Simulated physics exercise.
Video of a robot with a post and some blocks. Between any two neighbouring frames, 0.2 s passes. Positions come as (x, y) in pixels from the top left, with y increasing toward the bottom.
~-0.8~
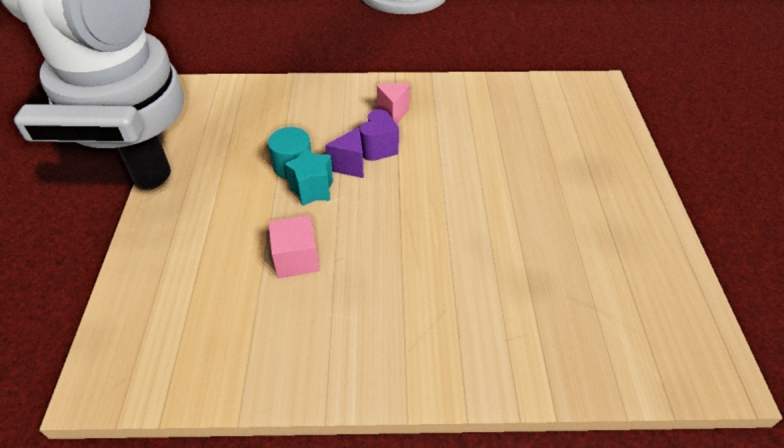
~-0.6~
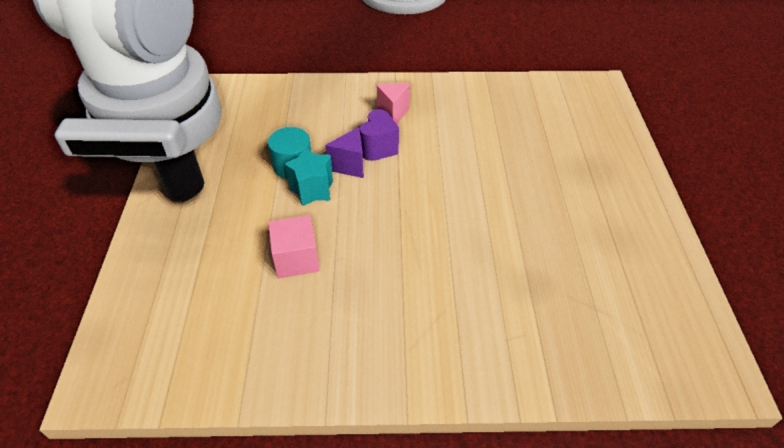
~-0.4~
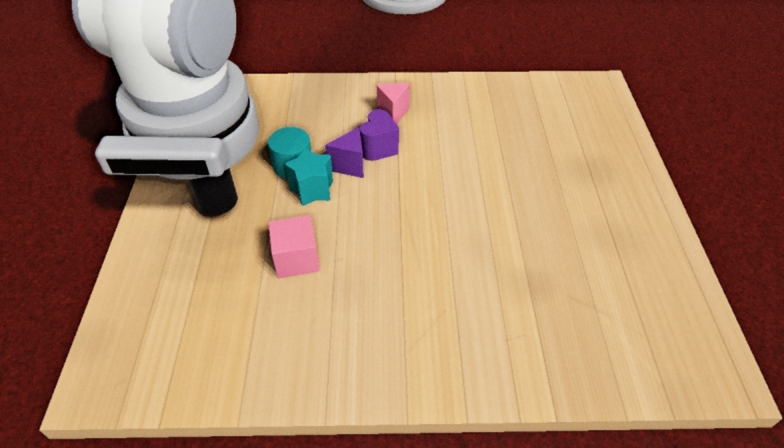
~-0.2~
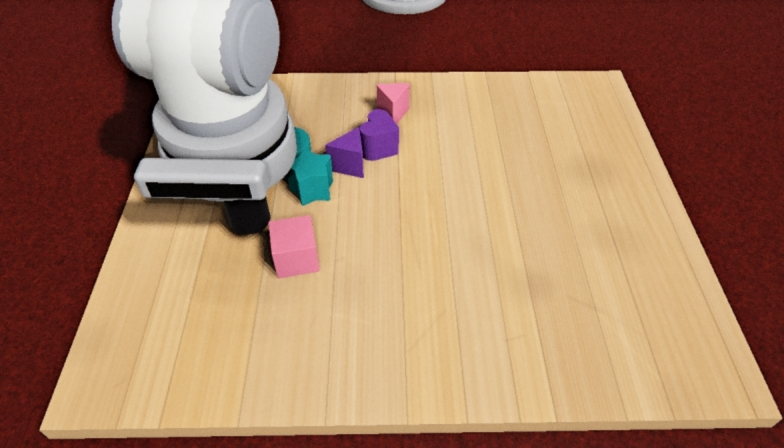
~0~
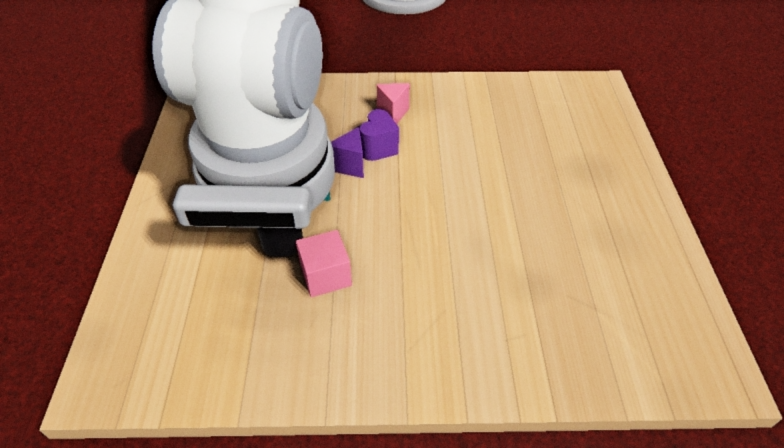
Robot arm sliding right and toward the viewer across a wooden board, passing teal blocks and nudging a pink cube slightly right.
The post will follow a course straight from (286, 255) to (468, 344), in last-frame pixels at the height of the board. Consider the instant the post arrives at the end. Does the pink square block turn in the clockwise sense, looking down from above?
I believe not.
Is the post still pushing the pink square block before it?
Yes, it checks out.
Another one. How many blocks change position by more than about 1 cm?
Count: One.
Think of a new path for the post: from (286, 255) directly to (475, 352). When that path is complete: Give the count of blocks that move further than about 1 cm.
I think only one will be displaced.
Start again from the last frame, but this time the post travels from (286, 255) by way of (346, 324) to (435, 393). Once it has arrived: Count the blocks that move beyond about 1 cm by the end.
I'd say just one block gets shifted by more than about 1 cm.
The first path, step by step. One third of the way, post at (343, 269); pink square block at (389, 276).
Two thirds of the way, post at (404, 298); pink square block at (447, 305), turned 45° anticlockwise.
At the end, post at (471, 331); turquoise star unmoved; pink square block at (520, 339), turned 50° anticlockwise.
